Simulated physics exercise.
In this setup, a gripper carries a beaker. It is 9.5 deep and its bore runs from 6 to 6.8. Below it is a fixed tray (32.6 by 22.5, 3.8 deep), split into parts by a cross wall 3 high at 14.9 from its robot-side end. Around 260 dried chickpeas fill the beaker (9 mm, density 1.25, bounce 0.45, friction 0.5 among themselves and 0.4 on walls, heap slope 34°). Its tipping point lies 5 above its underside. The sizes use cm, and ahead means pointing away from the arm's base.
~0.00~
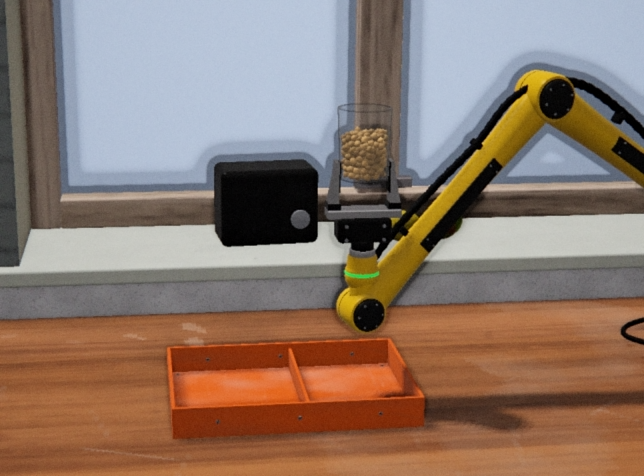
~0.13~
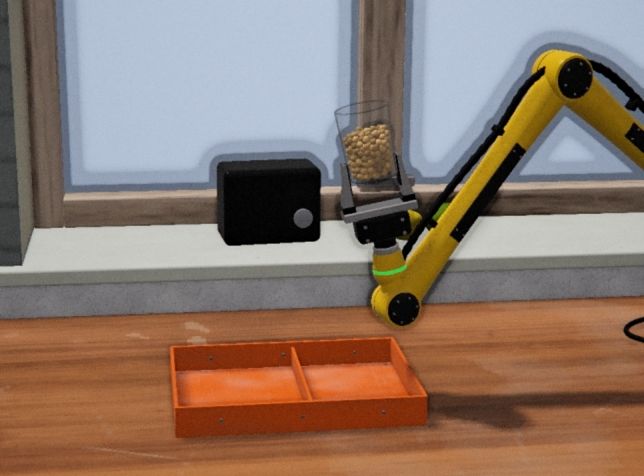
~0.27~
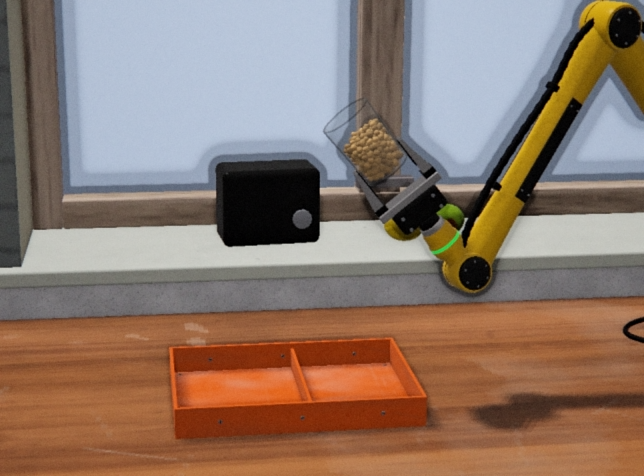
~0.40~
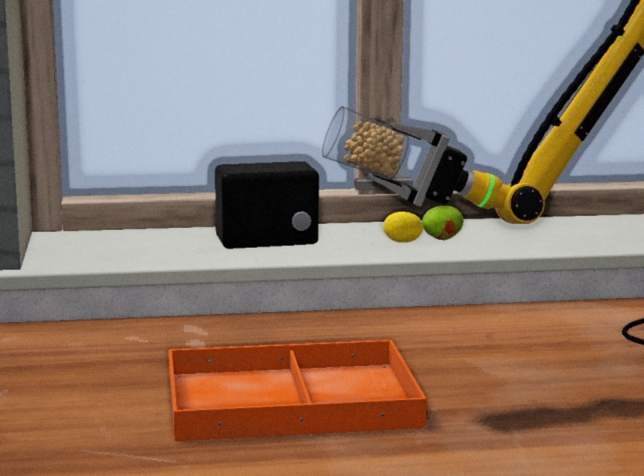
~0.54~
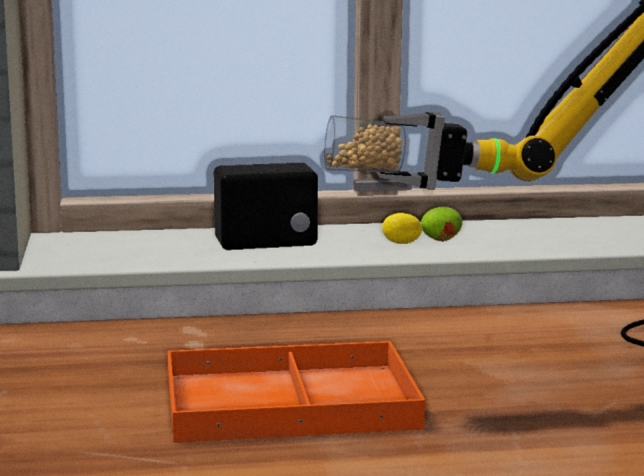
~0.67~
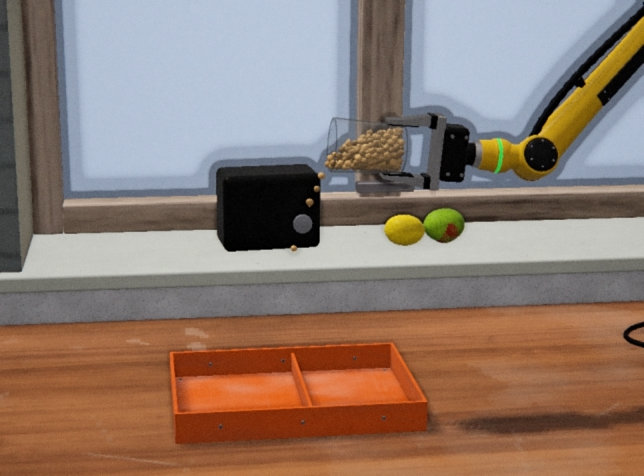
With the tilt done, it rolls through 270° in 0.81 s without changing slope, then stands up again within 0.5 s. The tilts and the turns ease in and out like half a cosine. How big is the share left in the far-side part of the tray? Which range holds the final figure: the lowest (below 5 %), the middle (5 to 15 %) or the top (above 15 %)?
It sits in the top range, above 15 %.
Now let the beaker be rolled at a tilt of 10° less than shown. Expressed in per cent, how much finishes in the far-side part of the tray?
Roughly 10 %.
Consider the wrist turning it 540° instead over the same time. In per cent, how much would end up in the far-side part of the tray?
Then about 35 per cent.
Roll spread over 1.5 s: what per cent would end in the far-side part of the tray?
Expected share: Some 25 %.
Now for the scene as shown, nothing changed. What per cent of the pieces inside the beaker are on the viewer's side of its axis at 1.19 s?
Roughly 70 per cent of the contents lies on the viewer's side of the centre line.
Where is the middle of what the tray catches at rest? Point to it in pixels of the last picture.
Centre point: Close to (251, 403).
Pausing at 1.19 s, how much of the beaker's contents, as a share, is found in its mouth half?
Close to 40 per cent sits in the mouth half.
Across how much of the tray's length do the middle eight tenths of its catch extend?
I'd put it at around 16 cm.
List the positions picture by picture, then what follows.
Beaker middle at (364, 144), upright; upper third of the load around (365, 139), from x 345 to 385, top at y 130; 261 in the beaker, in the first picture.
Beaker middle at (367, 143), tipped 11°; upper third of the load around (370, 139), from x 345 to 390, top at y 130, in the second picture.
Beaker middle at (367, 144), tipped 39°; upper third of the load around (372, 138), from x 345 to 400, top at y 120, in the third picture.
Beaker middle at (367, 145), tipped 68°; upper third of the load around (374, 137), from x 345 to 400, top at y 125, in the fourth picture.
Beaker middle at (366, 146), tipped 84°; upper third of the load around (379, 137), from x 330 to 400, top at y 130, in the fifth picture.
Beaker middle at (368, 147), tipped 85°; upper third of the load around (383, 142), from x 295 to 400, top at y 130; 257 in the beaker, 4 in flight or on a rim, in the sixth picture.
After 1.19 s, tipped 85°, highest piece 39 above the table; 220 in the beaker, 10 in the far-side part, 5 in the robot-side part, 26 in flight or on a rim.
After 1.72 s, tipped 46°, highest piece 38 above the table; 182 in the beaker, 65 in the far-side part, 9 in the robot-side part, 5 in flight or on a rim.
After 2.18 s, upright, highest piece 39 above the table; 182 in the beaker, 70 in the far-side part, 9 in the robot-side part.
After 2.88 s, upright, highest piece 39 above the table; 182 in the beaker, 70 in the far-side part, 9 in the robot-side part.
At rest, 182 in the beaker, 70 in the far-side part, 9 in the robot-side part. That is 27 % in the far-side part of the tray.
